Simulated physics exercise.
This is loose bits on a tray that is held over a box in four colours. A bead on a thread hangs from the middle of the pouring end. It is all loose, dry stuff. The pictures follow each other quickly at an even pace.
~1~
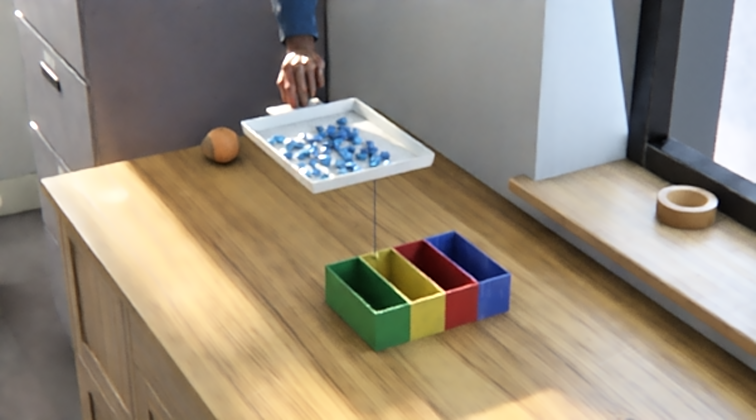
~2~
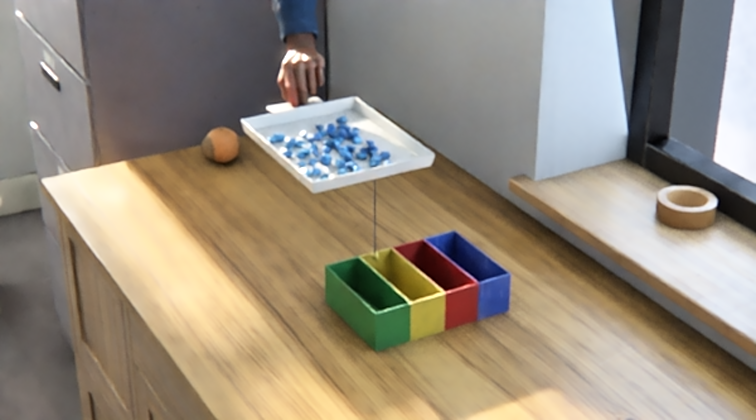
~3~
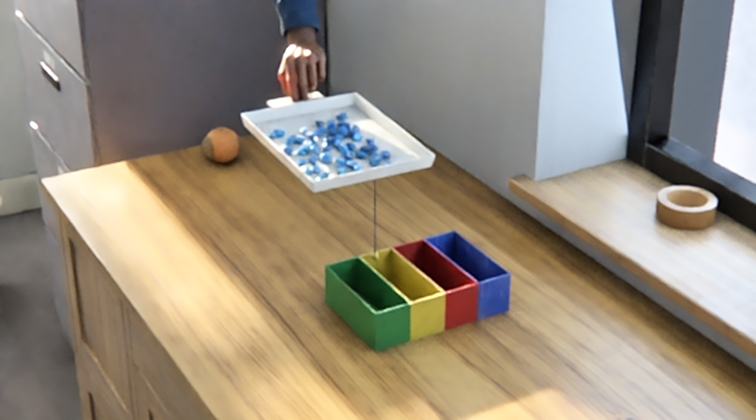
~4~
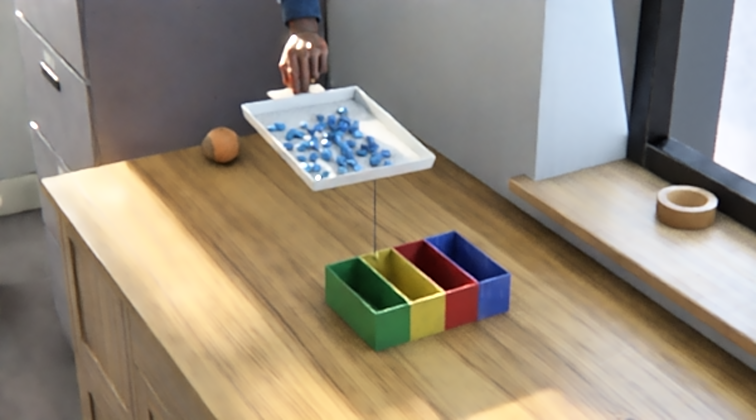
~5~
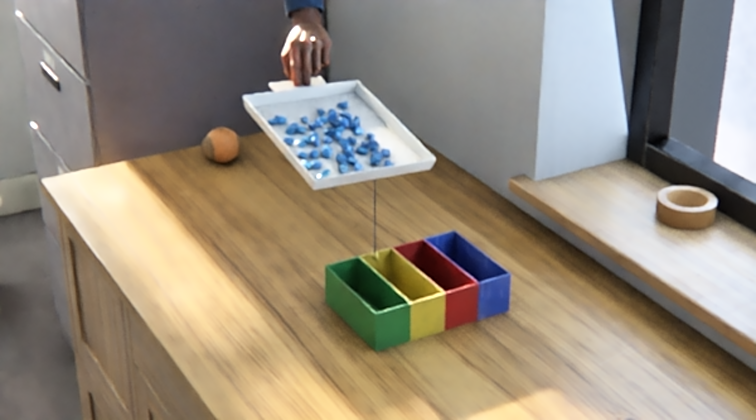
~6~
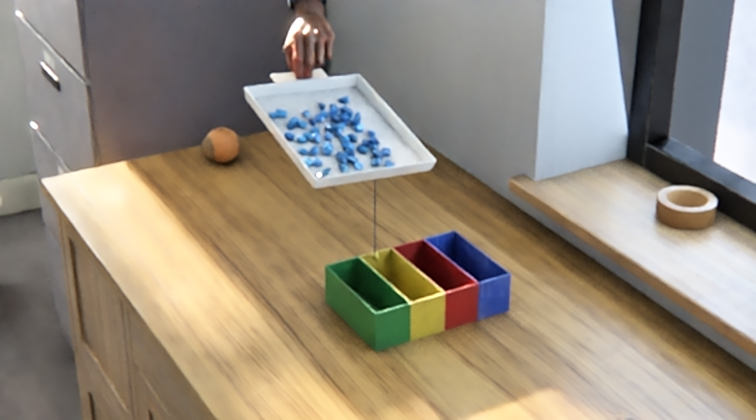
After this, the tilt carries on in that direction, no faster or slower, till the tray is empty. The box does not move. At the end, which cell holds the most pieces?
Fullest: The red cell.
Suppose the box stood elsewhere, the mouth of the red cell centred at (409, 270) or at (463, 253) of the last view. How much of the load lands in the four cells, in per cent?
About 100 and 90 per cent.
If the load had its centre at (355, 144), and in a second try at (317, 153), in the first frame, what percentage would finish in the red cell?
Near 70 % and 60 %.
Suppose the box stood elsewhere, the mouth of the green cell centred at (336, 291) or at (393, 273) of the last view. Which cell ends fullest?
The first try: Blue. The second: That yellow cell.
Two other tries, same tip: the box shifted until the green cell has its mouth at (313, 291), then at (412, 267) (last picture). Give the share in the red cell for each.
Near 20 % and 0 %.
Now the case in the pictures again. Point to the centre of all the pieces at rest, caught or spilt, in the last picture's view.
Around (432, 302).
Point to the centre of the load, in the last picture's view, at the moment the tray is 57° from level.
Around (388, 151).
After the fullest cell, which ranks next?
In second place: The yellow one.
Just after the last frame, tray tipped steeply; every one on the tray.
A moment on, tray tipped right over; almost all on the tray; just a few in the red cell; just a few in the yellow cell; just a few falling or outside the box.
Further on, tray tipped past a quarter turn; roughly two thirds in the red cell; roughly a third in the yellow cell; just a few in the green cell; just a few in the blue cell.
When it is over, tray tipped past a quarter turn; roughly two thirds in the red cell; roughly a third in the yellow cell; just a few in the green cell; just a few in the blue cell.
